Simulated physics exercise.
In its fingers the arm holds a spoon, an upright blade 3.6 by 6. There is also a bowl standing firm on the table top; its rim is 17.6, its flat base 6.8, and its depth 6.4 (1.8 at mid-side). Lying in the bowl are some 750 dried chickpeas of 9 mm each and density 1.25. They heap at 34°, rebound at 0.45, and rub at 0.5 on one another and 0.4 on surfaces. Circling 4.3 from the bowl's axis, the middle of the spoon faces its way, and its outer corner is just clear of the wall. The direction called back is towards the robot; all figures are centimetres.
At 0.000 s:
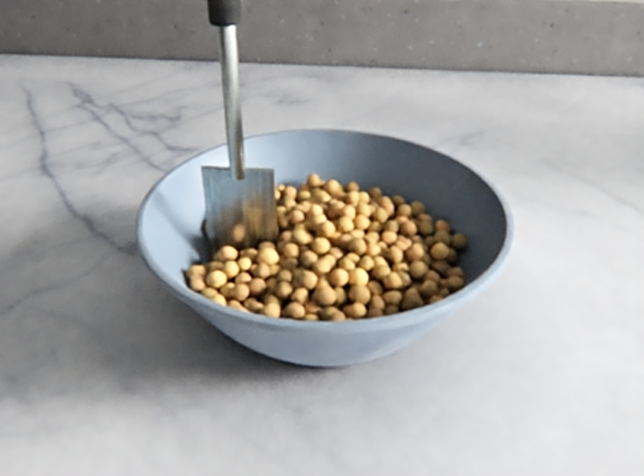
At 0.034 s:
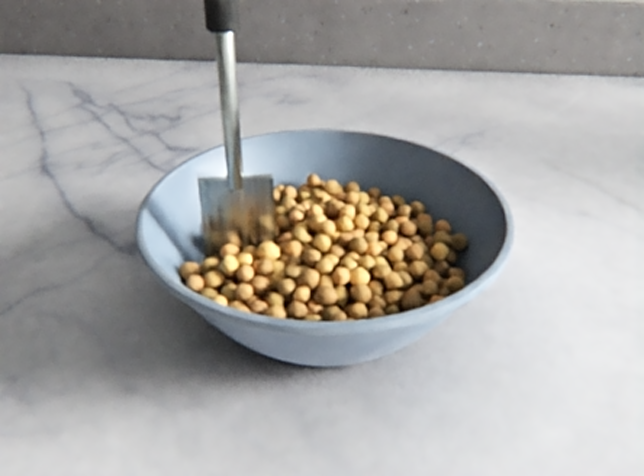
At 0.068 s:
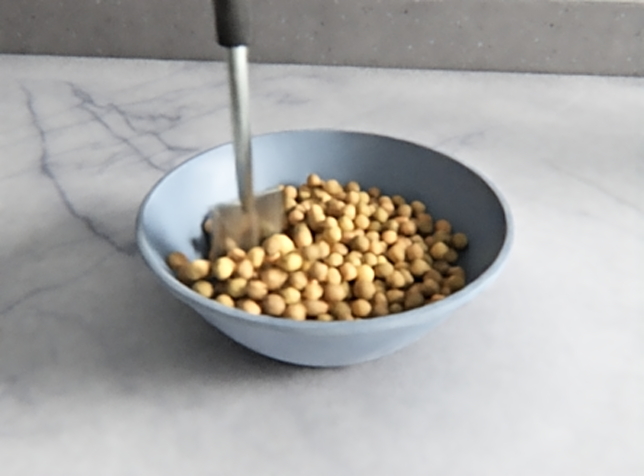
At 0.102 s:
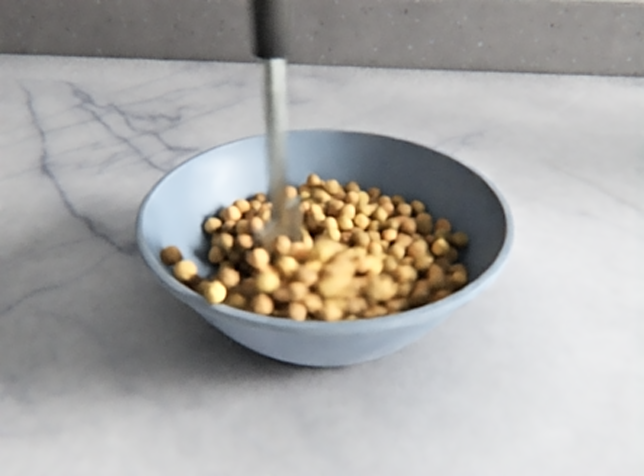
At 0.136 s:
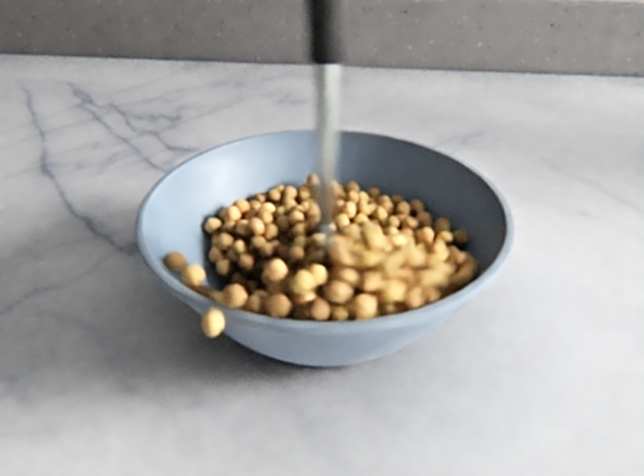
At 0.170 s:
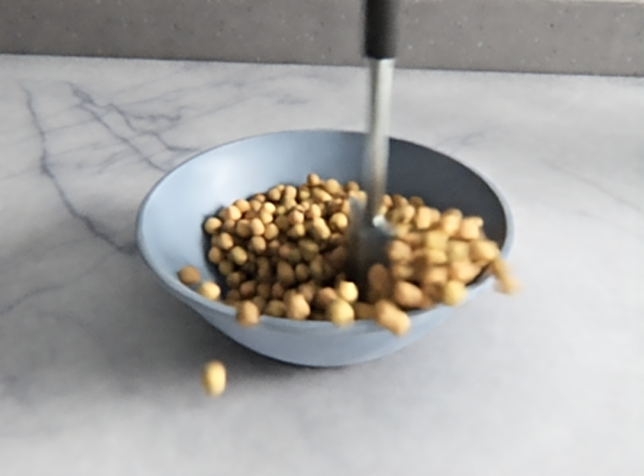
Flat metal blade sweeping left to right through chickpeas in a blue bowl, pushing them rightward, some going over the rim.
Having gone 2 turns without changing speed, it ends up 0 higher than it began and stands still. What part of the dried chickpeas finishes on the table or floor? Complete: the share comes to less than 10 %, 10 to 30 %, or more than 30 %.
The share comes to more than 30 %.
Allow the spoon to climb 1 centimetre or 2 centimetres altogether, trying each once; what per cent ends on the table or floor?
Around 35 percent, then 25 percent.
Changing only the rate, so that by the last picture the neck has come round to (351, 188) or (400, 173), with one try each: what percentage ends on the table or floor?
About 35 % for one try and about 45 % for the other, in order.
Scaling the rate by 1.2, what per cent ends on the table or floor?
Some 50 per cent.
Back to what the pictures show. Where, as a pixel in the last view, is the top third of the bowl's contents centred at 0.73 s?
I'd say about (392, 197).
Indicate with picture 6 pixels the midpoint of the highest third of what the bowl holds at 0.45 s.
About pixel (215, 228).
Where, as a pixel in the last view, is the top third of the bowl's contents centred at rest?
The centre sits around (269, 291) in the last picture.
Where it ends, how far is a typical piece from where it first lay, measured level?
About 11 centimetres.
By 0.45 s, 356° round, highest piece 9 above the table; 574 in the bowl, 113 on the table or floor, 59 in flight or on the tool.
By 0.73 s, 228° round, highest piece 8 above the table; 490 in the bowl, 234 on the table or floor, 22 in flight or on the tool.
By 1.07 s, 0° round, highest piece 6 above the table; 448 in the bowl, 297 on the table or floor, 1 in flight or on the tool.
By 1.77 s, 0° round, highest piece 6 above the table; 448 in the bowl, 298 on the table or floor.
Final count, 448 in the bowl, 298 on the table or floor. That is 40 % on the table or floor.
